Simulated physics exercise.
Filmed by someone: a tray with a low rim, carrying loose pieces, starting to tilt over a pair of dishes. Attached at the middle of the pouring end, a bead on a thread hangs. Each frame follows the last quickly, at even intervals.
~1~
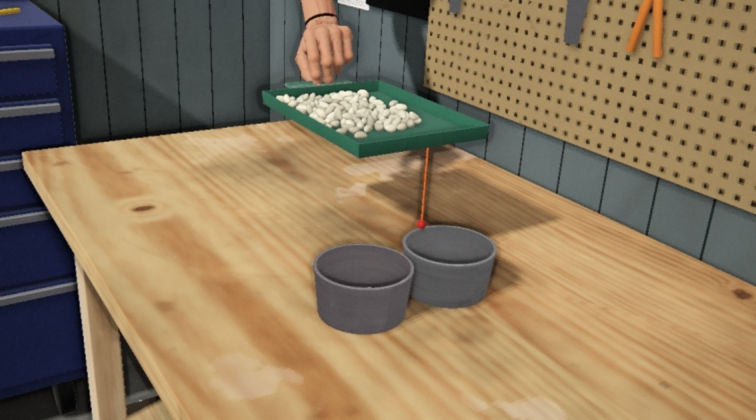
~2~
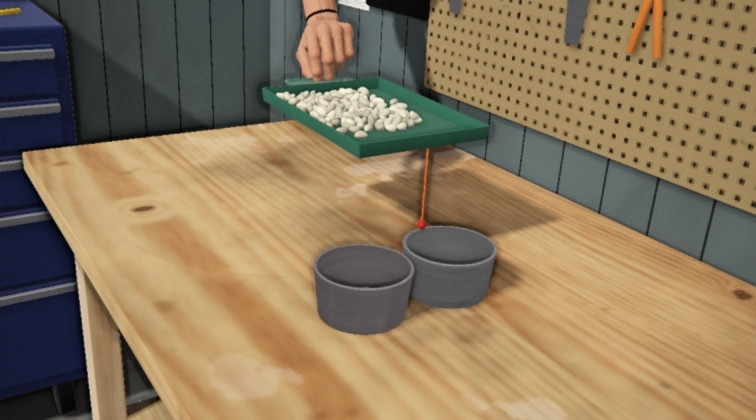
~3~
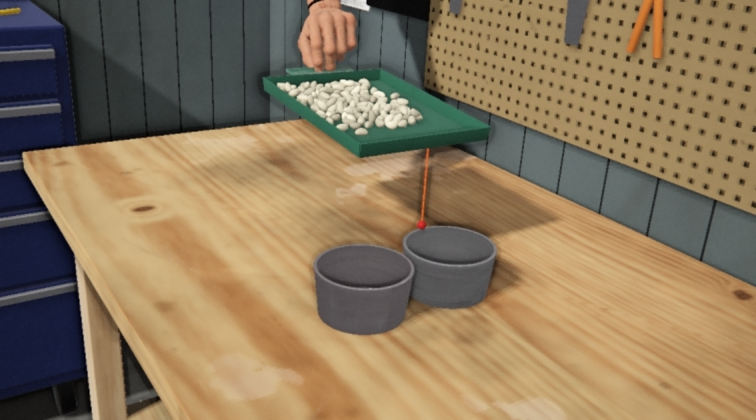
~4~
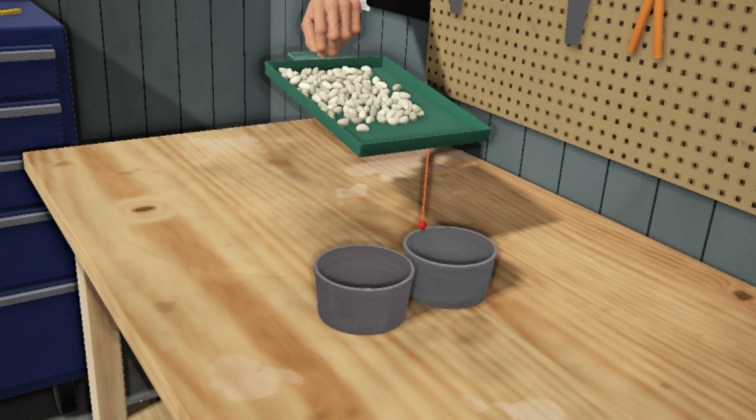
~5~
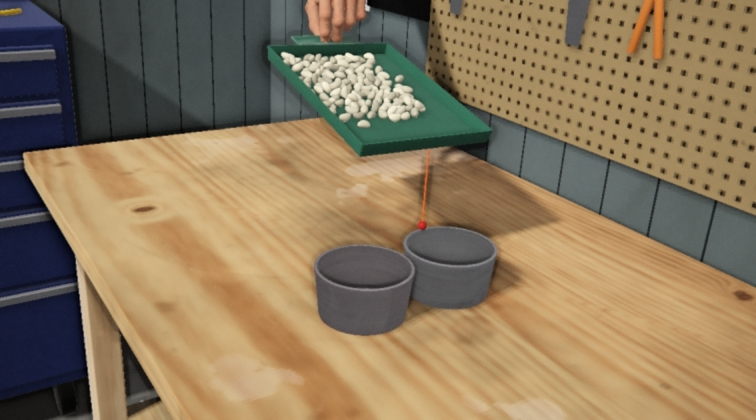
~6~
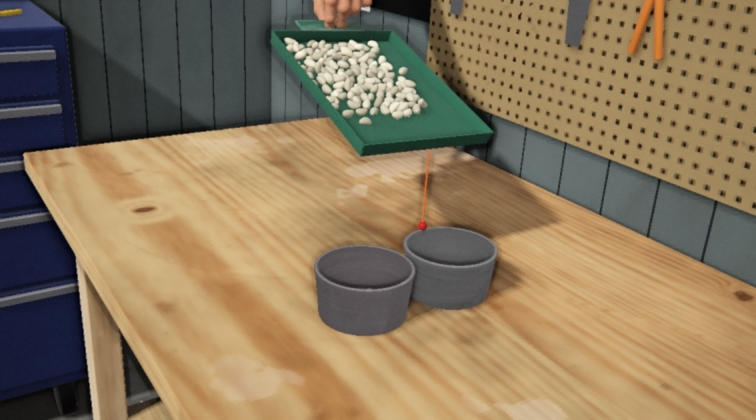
A green tray of white beans, held by a hand at its far end, starts nearly level above two gray dishes on a wooden table. The hand raises that end steadily, slanting the tray more steeply toward the dishes, while the red bead hangs on its thread and the dishes stay still.
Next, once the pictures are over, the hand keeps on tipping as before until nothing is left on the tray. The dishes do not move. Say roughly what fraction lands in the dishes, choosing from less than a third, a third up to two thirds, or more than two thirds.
The dishes capture one third up to two thirds of the load.
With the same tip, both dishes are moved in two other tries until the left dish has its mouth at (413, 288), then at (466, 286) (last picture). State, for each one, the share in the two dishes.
First 40 per cent, second 20 per cent.
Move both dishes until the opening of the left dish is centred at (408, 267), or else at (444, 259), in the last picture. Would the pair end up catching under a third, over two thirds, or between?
In order of the places: More than two thirds, then beyond two thirds.
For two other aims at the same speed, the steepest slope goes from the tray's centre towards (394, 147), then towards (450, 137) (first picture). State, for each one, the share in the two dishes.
First case around 90 per cent, second case 40 per cent.
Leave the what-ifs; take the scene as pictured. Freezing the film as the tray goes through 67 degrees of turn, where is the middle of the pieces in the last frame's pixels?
The middle of the pieces shows up near (430, 125).
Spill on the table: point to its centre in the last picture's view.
Once everything settles, the pieces are centred near (498, 320).
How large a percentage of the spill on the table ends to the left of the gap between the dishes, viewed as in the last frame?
That's roughly 0 per cent of the pieces.
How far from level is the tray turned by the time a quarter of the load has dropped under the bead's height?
Around 85 degrees of turn.
Just after the last frame, tray tipped steeply; almost all on the tray; about a tenth in the air.
A moment on, tray tipped past a quarter turn; roughly a third on the tray; just a few in the left dish; roughly a quarter in the right dish; roughly a quarter outside both; about a tenth in the air.
Further on, tray tipped past a quarter turn; about a tenth in the left dish; roughly half in the right dish; roughly half outside both.
When it is over, tray tipped past a quarter turn; about a tenth in the left dish; roughly half in the right dish; roughly half outside both.
